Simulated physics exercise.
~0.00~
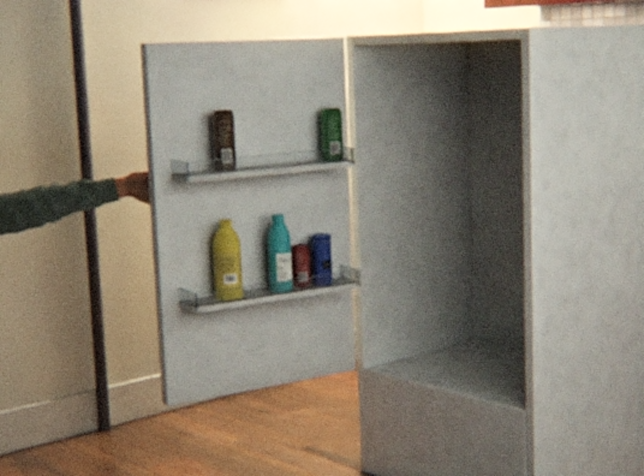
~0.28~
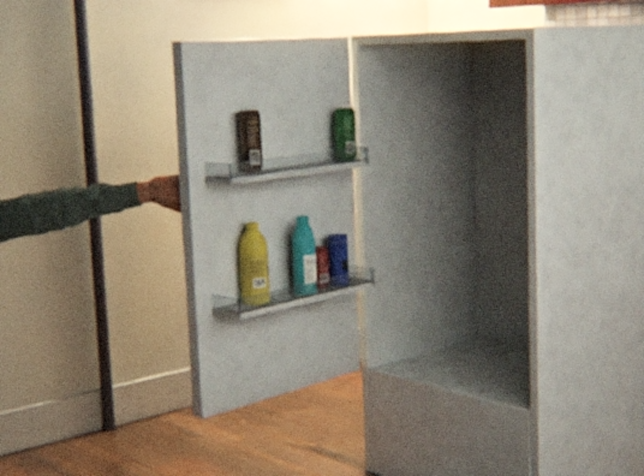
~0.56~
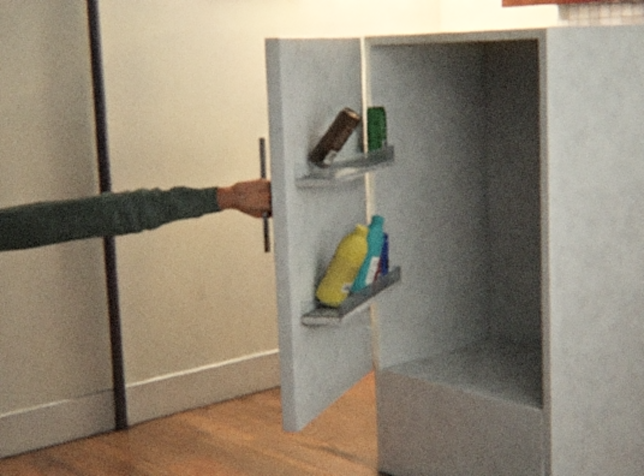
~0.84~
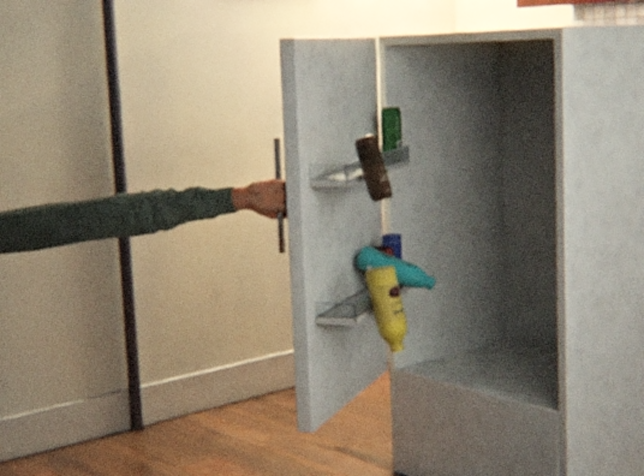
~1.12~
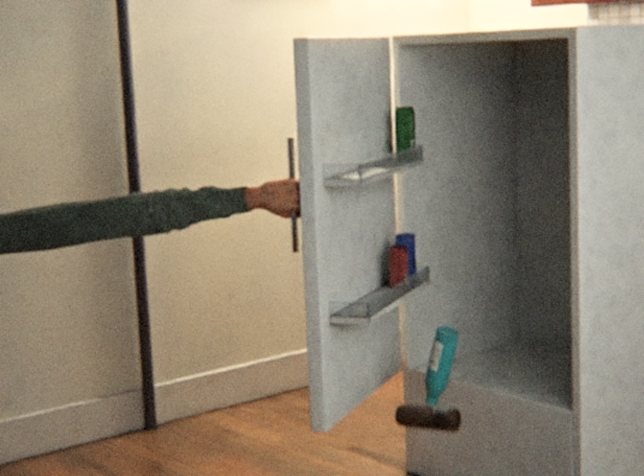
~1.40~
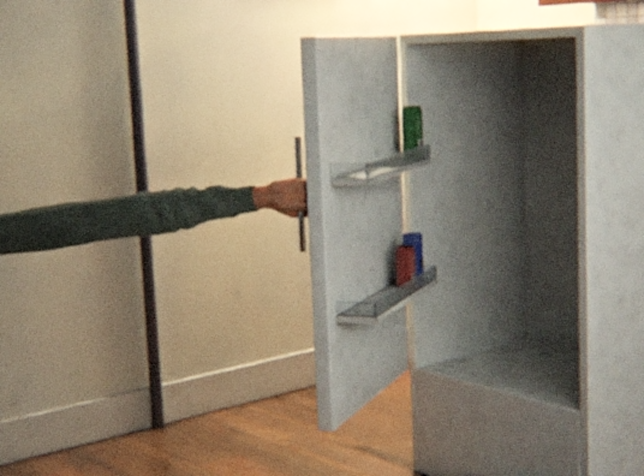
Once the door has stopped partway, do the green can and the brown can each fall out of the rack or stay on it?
The brown can falls out of the rack, while the green can stays standing on it.
In the video, a hand swings a cabinet door partway closed and holds it there as the yellow bottle, turquoise bottle and brown can tip off its inner racks and drop out of view, leaving the green can, red can and blue jar standing.
